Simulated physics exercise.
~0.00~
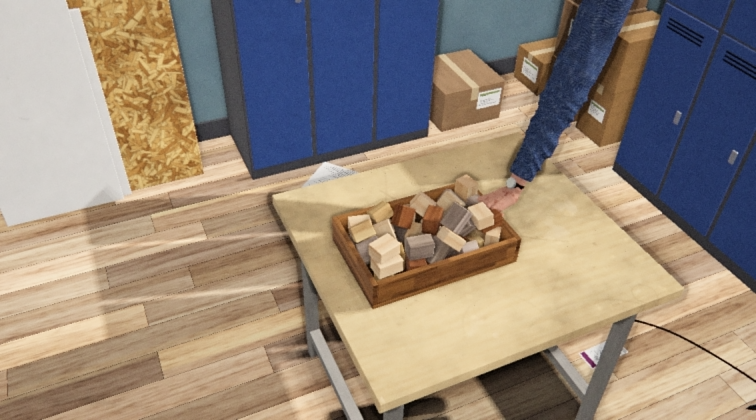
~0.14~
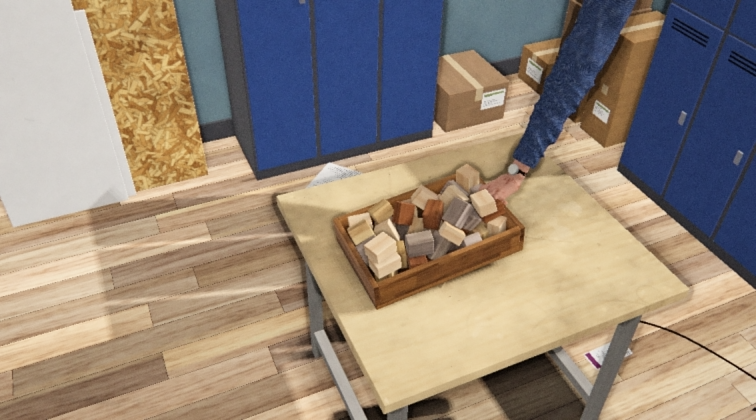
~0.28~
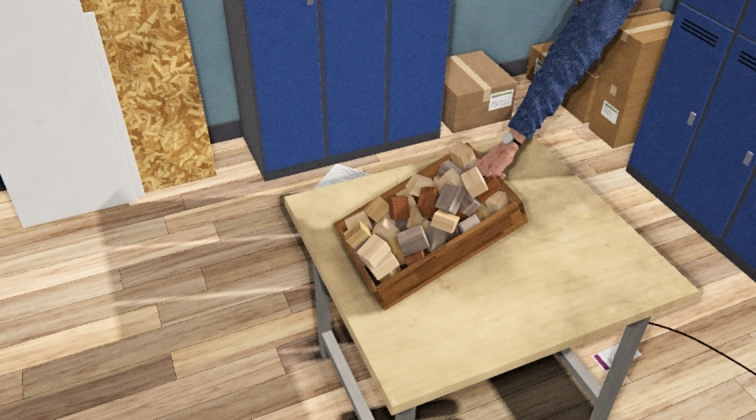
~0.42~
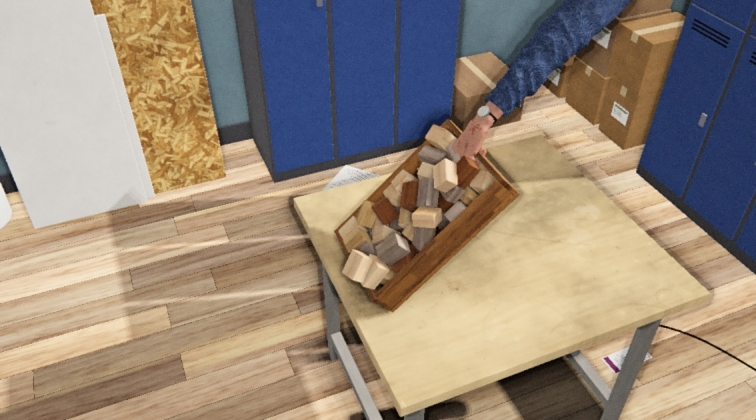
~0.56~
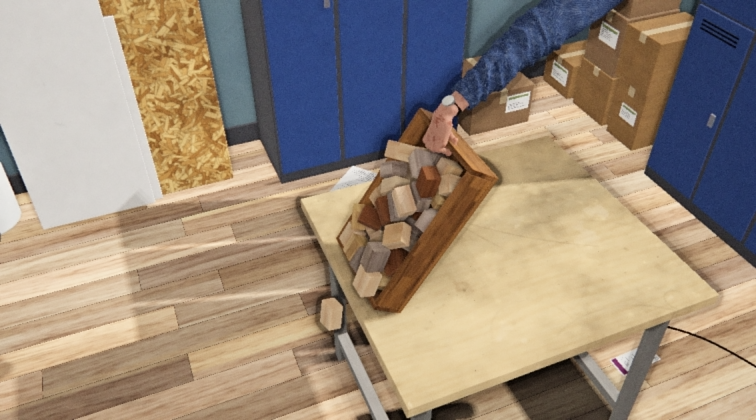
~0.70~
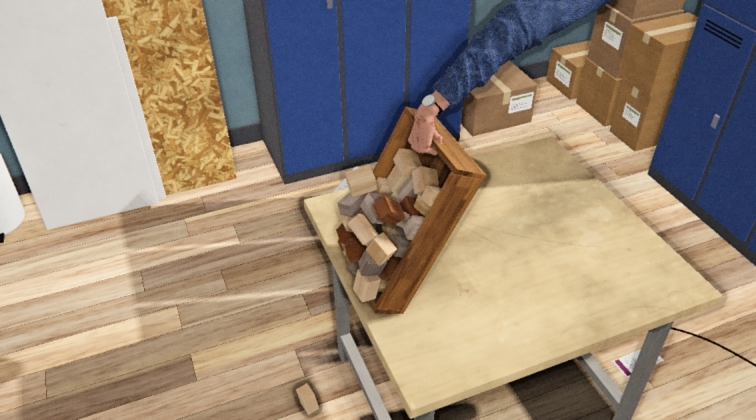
The clip opens on a wooden container full of wooden blocks, sitting flat on a table near blue lockers, with a hand at its right end. The hand raises that end steadily until the container slants steeply, the blocks shift toward the lower left end, and one drops to the floor.
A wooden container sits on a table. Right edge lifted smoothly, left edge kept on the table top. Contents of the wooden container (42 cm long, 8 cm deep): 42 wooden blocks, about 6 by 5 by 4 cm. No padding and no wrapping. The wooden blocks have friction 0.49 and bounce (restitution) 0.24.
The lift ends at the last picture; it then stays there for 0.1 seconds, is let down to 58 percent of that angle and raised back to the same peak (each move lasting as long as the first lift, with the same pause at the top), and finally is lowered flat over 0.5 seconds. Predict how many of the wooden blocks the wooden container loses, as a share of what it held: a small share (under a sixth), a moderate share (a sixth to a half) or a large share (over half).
It loses a moderate share.
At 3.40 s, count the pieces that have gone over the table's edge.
Roughly 16 in all.
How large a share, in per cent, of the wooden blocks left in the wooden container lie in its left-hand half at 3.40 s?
Around 70%.
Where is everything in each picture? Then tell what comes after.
In the first frame (we follow the rim corner now nearest the camera; the camera pans a little), wooden container at (377, 283); tilt 0°; nothing out yet.
In the second frame, wooden container at (378, 285); tilt 7°.
In the third frame, wooden container at (376, 289); tilt 22°.
In the fourth frame, wooden container at (375, 297); tilt 41°.
In the fifth frame, wooden container at (375, 304); tilt 56°; 1 out, the lowest block at (331, 314).
In the sixth frame, wooden container at (376, 307); tilt 63°; 1 out, the lowest block at (308, 399).
After 1.13 s, tilt 51°; 15 of 42 out of the wooden container.
After 1.67 s, tilt 40°; 15 of 42 out of the wooden container.
After 2.43 s, tilt 52°; 15 of 42 out of the wooden container.
Final count (at 3.40 s), 15 of 42 out of the wooden container. Asked share, 15 of 42, 36 per cent.
